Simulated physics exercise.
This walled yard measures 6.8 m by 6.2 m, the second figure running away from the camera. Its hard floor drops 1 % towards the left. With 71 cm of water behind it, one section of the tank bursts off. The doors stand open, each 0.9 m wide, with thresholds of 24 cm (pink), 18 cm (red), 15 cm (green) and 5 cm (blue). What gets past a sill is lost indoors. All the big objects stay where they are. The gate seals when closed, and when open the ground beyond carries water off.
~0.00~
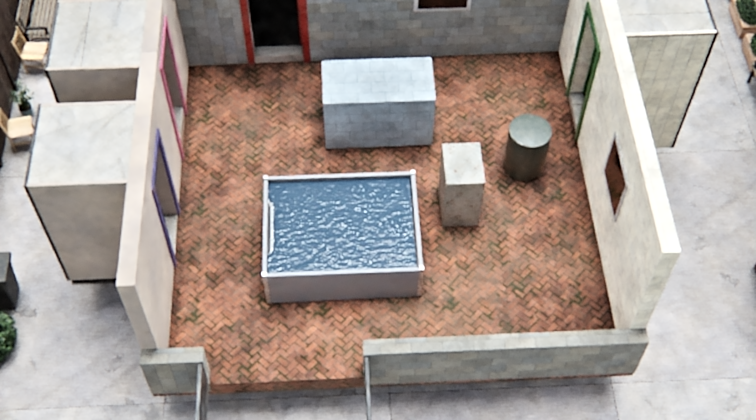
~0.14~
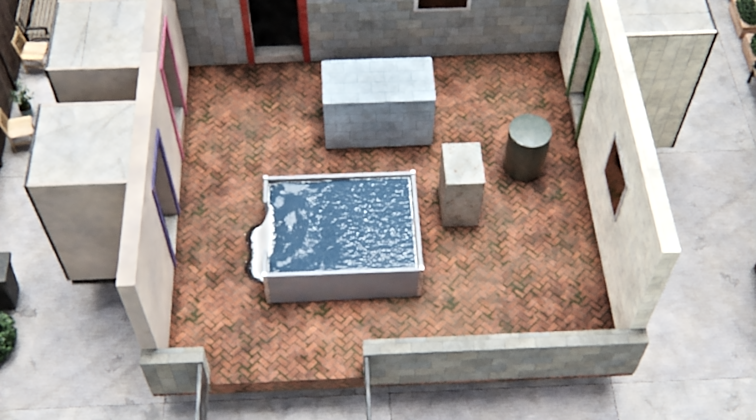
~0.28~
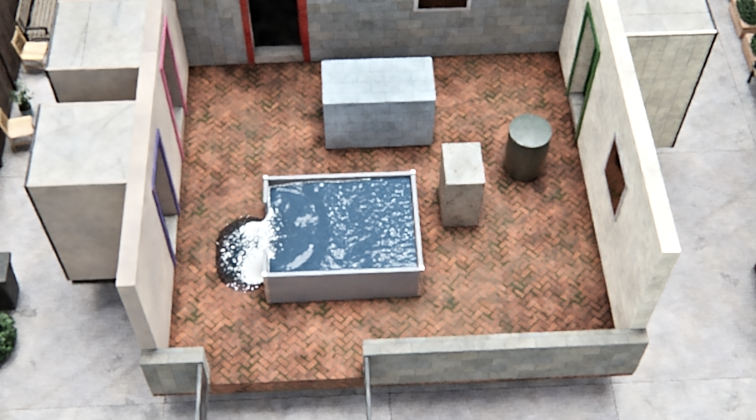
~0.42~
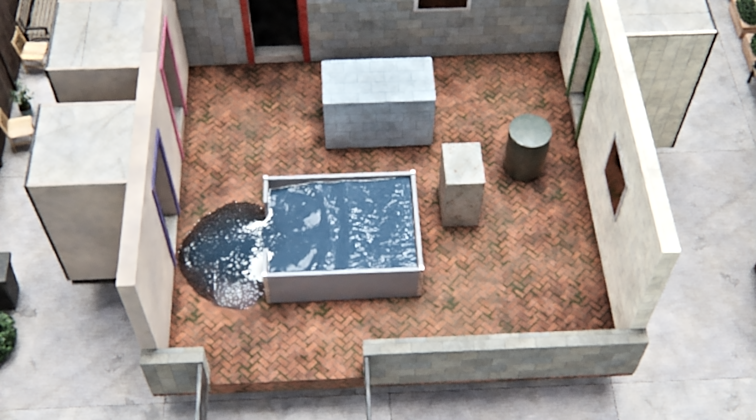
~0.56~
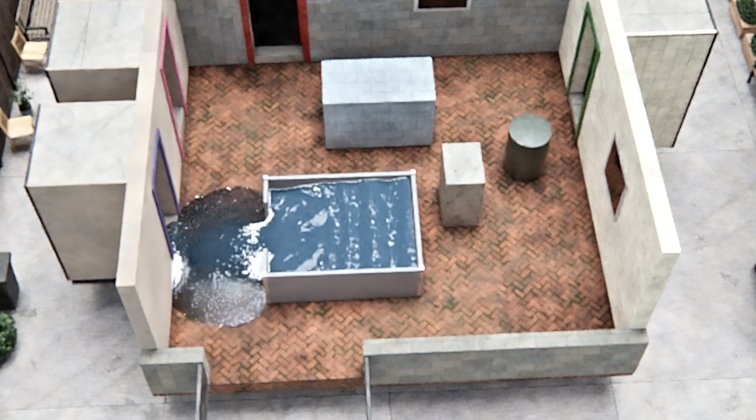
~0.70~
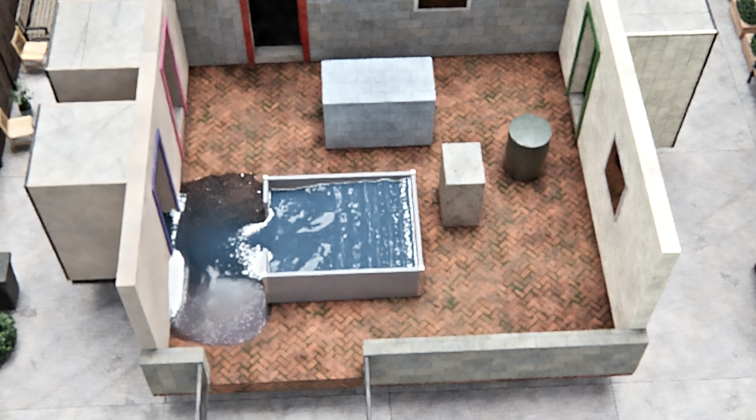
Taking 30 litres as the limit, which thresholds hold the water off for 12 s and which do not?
Within that time: At the pink door it does not reach the limit; at the red door it keeps below the limit; at the green door it keeps below the limit; at the blue door it passes the limit.
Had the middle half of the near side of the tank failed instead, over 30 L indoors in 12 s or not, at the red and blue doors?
Then: Red under, blue under.
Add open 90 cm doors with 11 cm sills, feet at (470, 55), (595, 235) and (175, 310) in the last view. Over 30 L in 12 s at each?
In that order: Below, not over, over.
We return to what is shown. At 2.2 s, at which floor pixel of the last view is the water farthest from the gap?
Near (189, 68).
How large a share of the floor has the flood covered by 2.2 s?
Near 25 per cent is wet.
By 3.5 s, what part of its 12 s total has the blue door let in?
About 60 per cent.
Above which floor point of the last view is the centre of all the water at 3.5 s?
At about (298, 247).
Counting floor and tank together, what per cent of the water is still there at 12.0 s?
Roughly 52 in a hundred.
After 1.4 s water covers 15 % of the floor and is deepest (46 cm) near (168, 372); pink door 5 cm at the sill, 0 L in, red door not reached, green door not reached, blue door 21 cm at the sill, 172 L in.
After 2.2 s water covers 25 % of the floor and is deepest (40 cm) near (168, 372); pink door 7 cm at the sill, 0 L in, red door not reached, green door not reached, blue door 23 cm at the sill, 375 L in.
After 3.5 s water covers 35 % of the floor and is deepest (26 cm) near (265, 256); pink door 5 cm at the sill, 0 L in, red door 7 cm at the sill, 0 L in, green door not reached, blue door 21 cm at the sill, 583 L in.
After 7.0 s water covers 60 % of the floor and is deepest (15 cm) near (174, 279); pink door 3 cm at the sill, 0 L in, red door 6 cm at the sill, 0 L in, green door not reached, blue door 14 cm at the sill, 846 L in.
After 12.0 s water covers 90 % of the floor and is deepest (10 cm) near (176, 250); pink door 4 cm at the sill, 0 L in, red door 4 cm at the sill, 0 L in, green door 4 cm at the sill, 0 L in, blue door 9 cm at the sill, 953 L in.
